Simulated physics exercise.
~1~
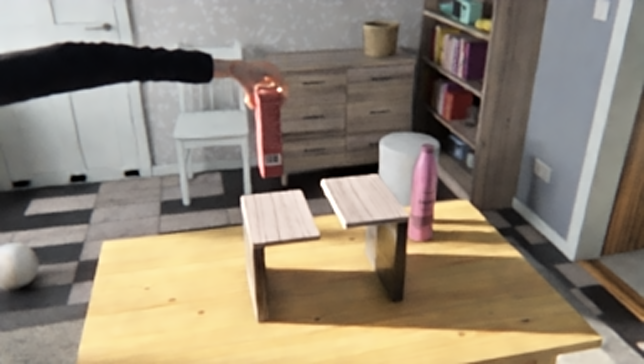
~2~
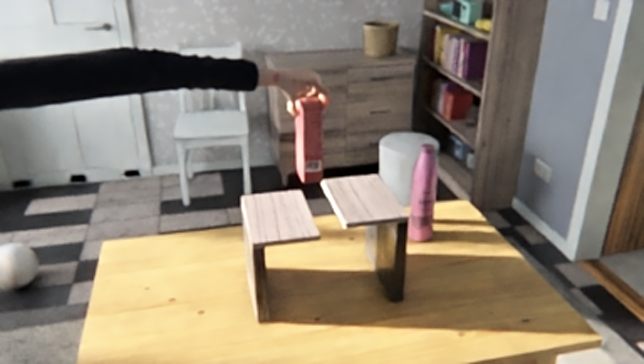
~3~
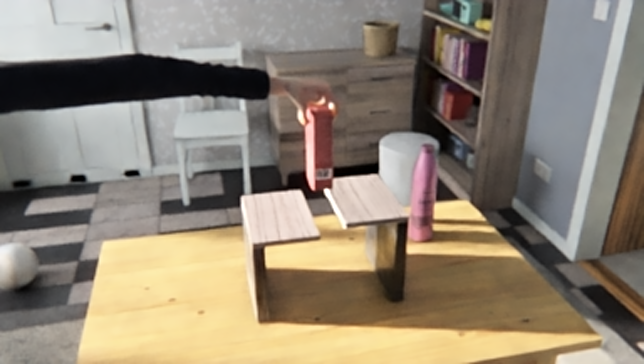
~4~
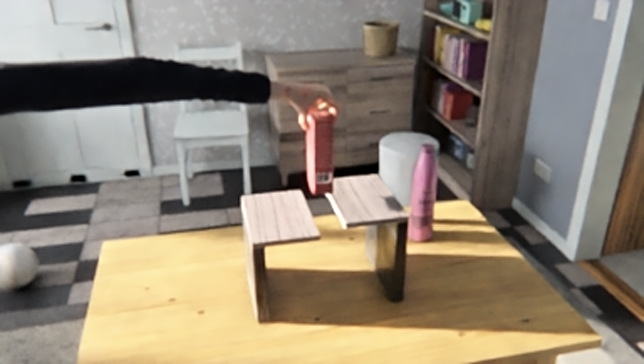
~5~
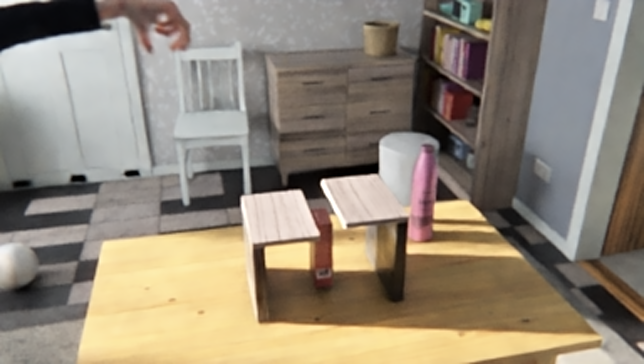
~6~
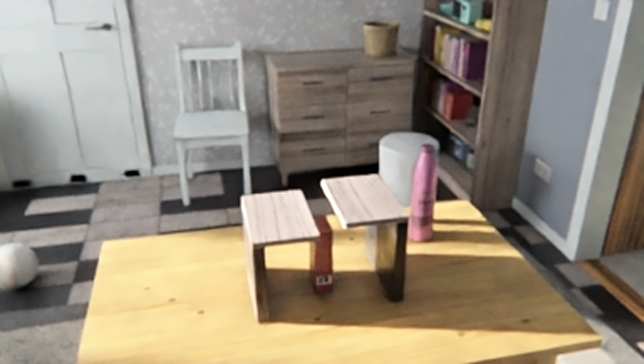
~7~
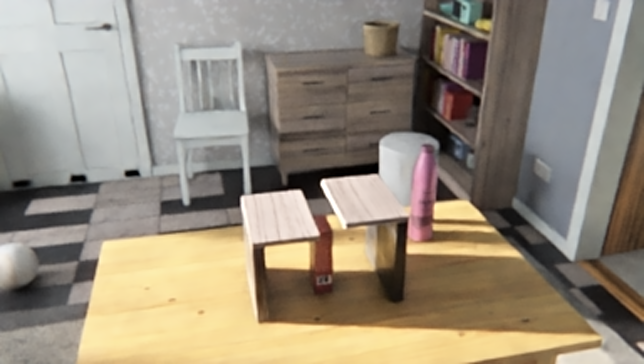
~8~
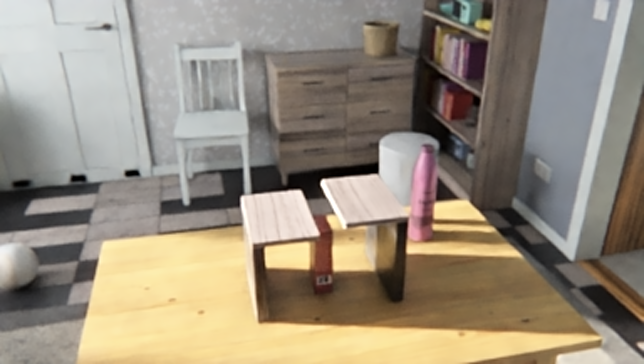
A hand held a red packet upright above two small supports on a wooden table, moved it right over the gap and let go, and the packet dropped through and stayed standing between them, while a pink bottle stood untouched nearby.
